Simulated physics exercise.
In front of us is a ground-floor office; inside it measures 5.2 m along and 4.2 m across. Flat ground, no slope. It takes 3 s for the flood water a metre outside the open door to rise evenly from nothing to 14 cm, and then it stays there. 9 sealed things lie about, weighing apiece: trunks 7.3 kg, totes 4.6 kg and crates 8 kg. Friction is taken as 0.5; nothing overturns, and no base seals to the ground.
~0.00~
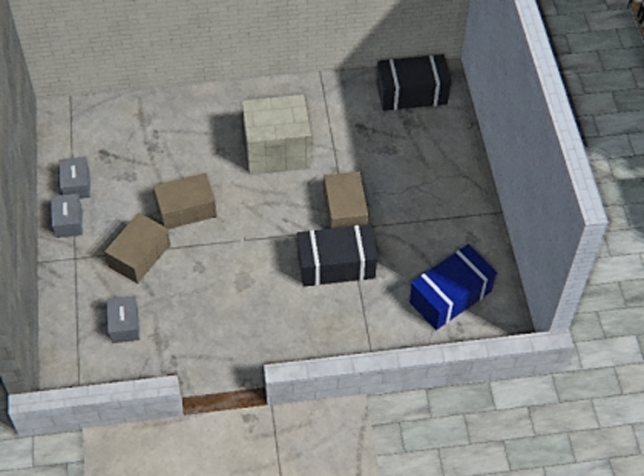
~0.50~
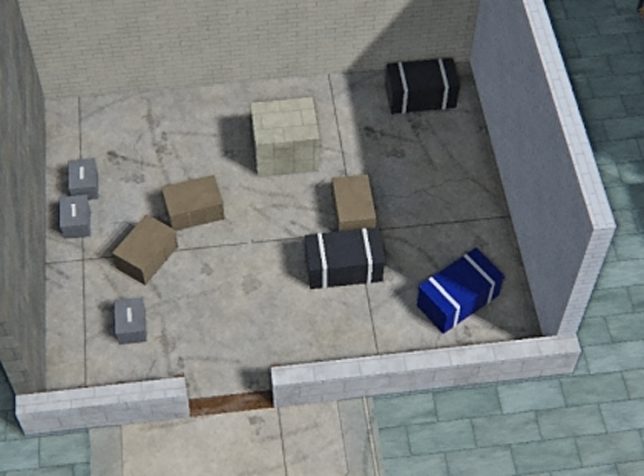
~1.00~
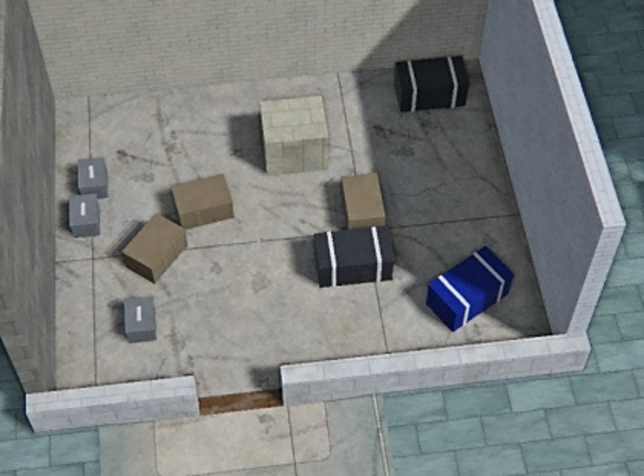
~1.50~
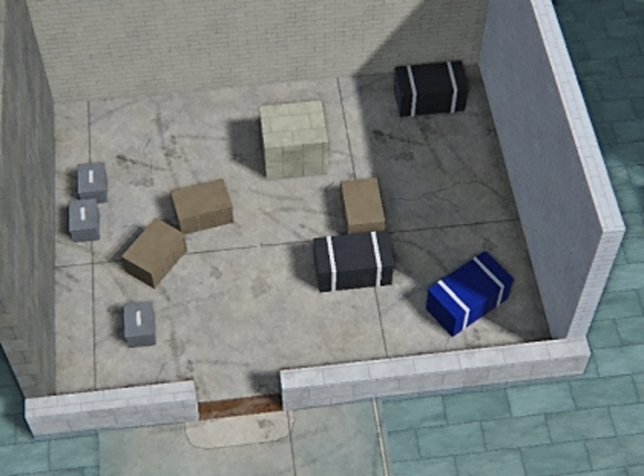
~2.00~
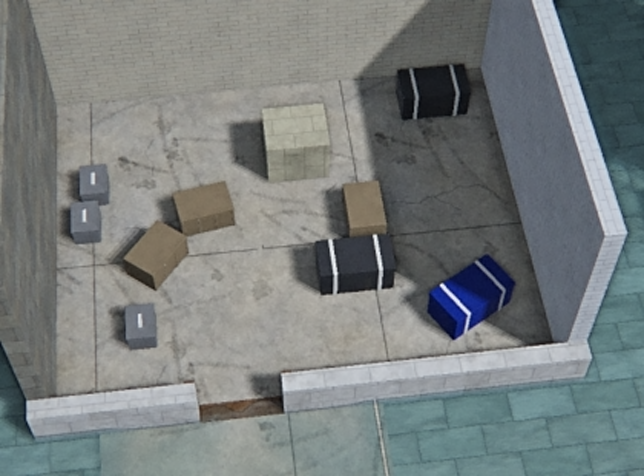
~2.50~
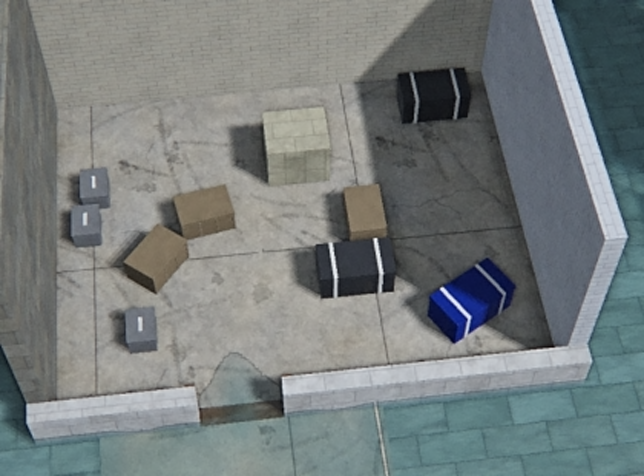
Roofless walled room with scattered boxes and trunks sitting still as water spreads over outside paving and enters the doorway gap.
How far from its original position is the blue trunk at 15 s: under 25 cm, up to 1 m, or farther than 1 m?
Result: Little change.
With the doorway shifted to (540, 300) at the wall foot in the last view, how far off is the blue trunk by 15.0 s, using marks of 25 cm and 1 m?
Outcome - blue trunk: Well off.
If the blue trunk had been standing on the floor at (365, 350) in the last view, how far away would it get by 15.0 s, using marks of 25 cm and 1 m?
In that run it hardly drifts.
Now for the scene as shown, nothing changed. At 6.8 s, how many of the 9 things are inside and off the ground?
0.
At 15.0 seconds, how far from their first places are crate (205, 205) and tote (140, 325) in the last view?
150 cm and 20 cm respectively.
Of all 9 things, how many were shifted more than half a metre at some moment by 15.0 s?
The count comes to 3.
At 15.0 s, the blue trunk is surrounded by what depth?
Roughly 2 cm deep.
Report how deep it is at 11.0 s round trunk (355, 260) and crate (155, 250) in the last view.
3 and 3 cm.
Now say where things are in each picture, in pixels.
The blue trunk at (454, 277) rests on the ground; water covers 0.0 m2; 0 of 9 have shifted, in the first frame.
The blue trunk at (462, 281) rests on the ground; 0.0 m2 under water; 0 of 9 have shifted, in the second frame.
The blue trunk at (471, 279), on the bottom; water covers 0.0 m2; 0 of 9 have shifted, in the third frame.
The blue trunk at (471, 284), on the bottom; 0.0 m2 under water; 0 of 9 have shifted, in the fourth frame.
The blue trunk at (473, 287) rests on the ground; water covers 0.0 m2; 0 of 9 have shifted, in the fifth frame.
The blue trunk at (473, 291), on the bottom; 0.3 m2 under water; 0 of 9 have shifted, in the sixth frame.
After 3.5 s the blue trunk is near (473, 291), 0.0 m from its start, aground; 0 afloat.
After 6.8 s the blue trunk is near (473, 291), 0.0 m from its start, aground; 0 afloat.
After 11.0 s the blue trunk is near (473, 291), 0.0 m from its start, aground; 2 afloat.
After 15.0 s the blue trunk is near (473, 291), 0.0 m from its start, afloat; 8 afloat.
